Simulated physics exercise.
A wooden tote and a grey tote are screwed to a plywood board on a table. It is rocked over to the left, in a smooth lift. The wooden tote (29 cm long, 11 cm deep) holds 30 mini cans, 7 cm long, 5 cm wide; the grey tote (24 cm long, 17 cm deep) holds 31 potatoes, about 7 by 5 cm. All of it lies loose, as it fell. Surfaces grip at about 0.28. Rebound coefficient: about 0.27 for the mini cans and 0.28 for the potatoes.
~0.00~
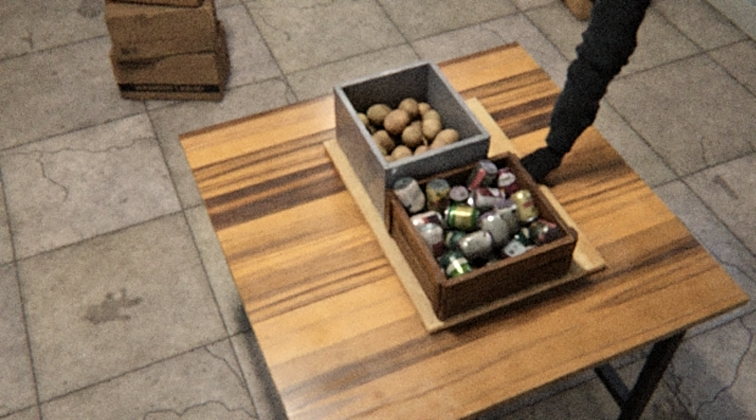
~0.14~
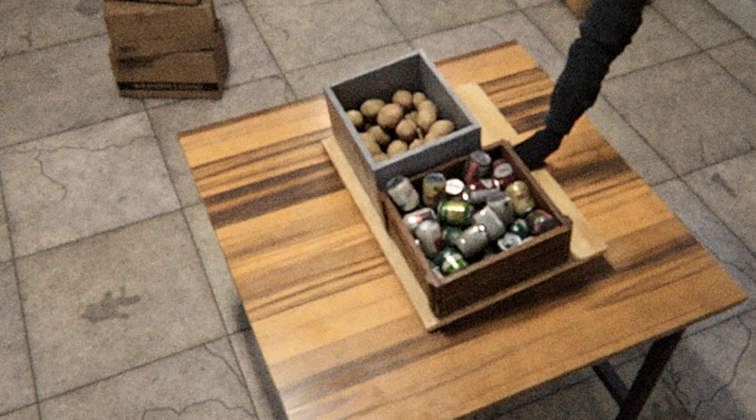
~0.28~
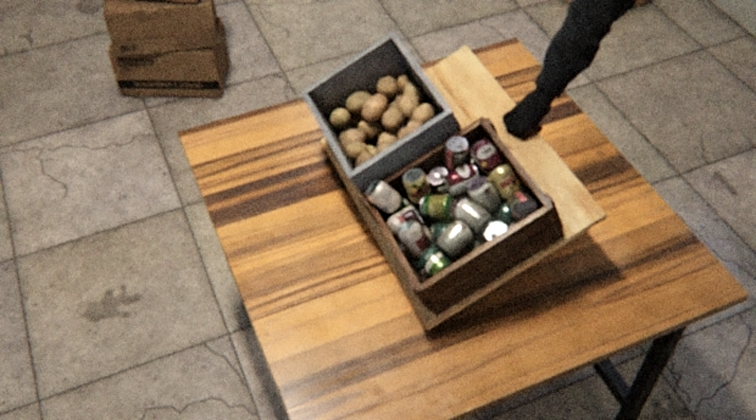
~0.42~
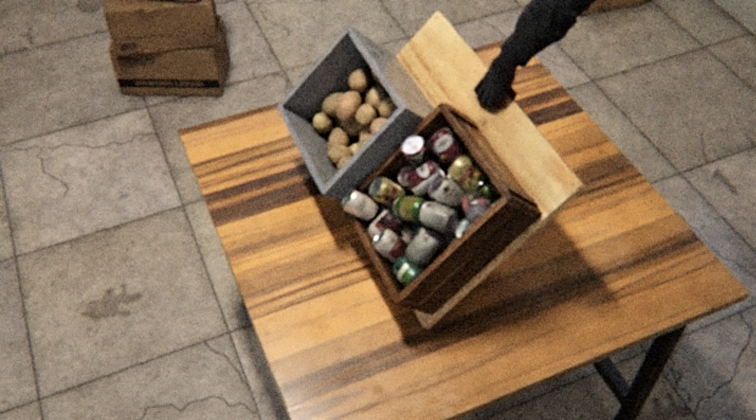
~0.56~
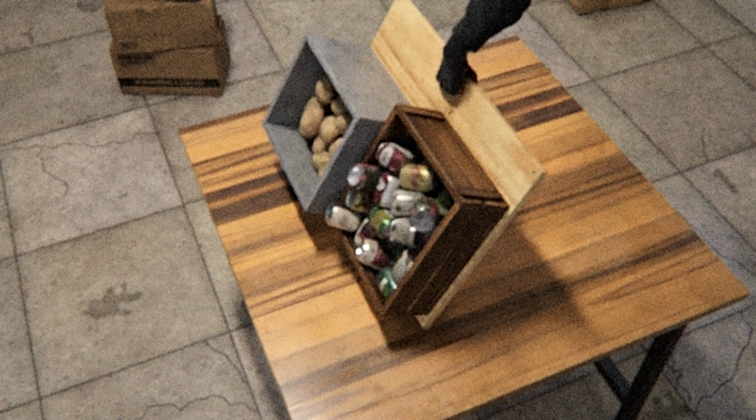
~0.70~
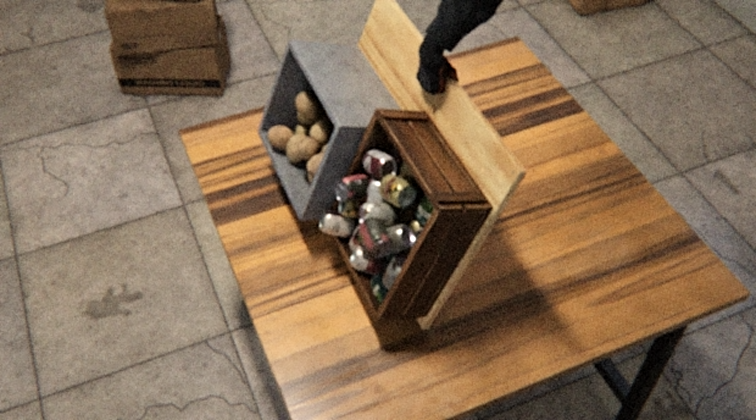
In a room with a cracked, tiled stone floor, a striped wooden table is seen from above at an angle by a still camera. A grey tote of potatoes sits behind a brown wooden tote of small cans on a pale board, with cardboard boxes at upper left. A dark-sleeved, gloved arm smoothly raises the board's right side, tilting both totes steeply left as the potatoes and cans shift inside.
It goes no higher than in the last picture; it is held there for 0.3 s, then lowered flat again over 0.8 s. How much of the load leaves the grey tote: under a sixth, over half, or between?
It sheds under a sixth of them.
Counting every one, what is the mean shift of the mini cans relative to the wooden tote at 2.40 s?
About 8 cm to the left.
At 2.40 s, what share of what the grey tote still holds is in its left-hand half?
About 70 per cent.
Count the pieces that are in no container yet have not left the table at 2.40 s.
Roughly 0.
After 0.97 s, tilt 67°; the wooden tote is down by 2 of 30 and the grey tote has all 31.
After 1.31 s, tilt 45°; the wooden tote is down by 2 of 30 and the grey tote has all 31.
After 1.79 s, tilt 0°; the wooden tote is down by 2 of 30 and the grey tote has all 31.
When it is over (at 2.40 s), the wooden tote is down by 2 of 30 and the grey tote has all 31. Asked share, 0 of 31, 0 per cent.
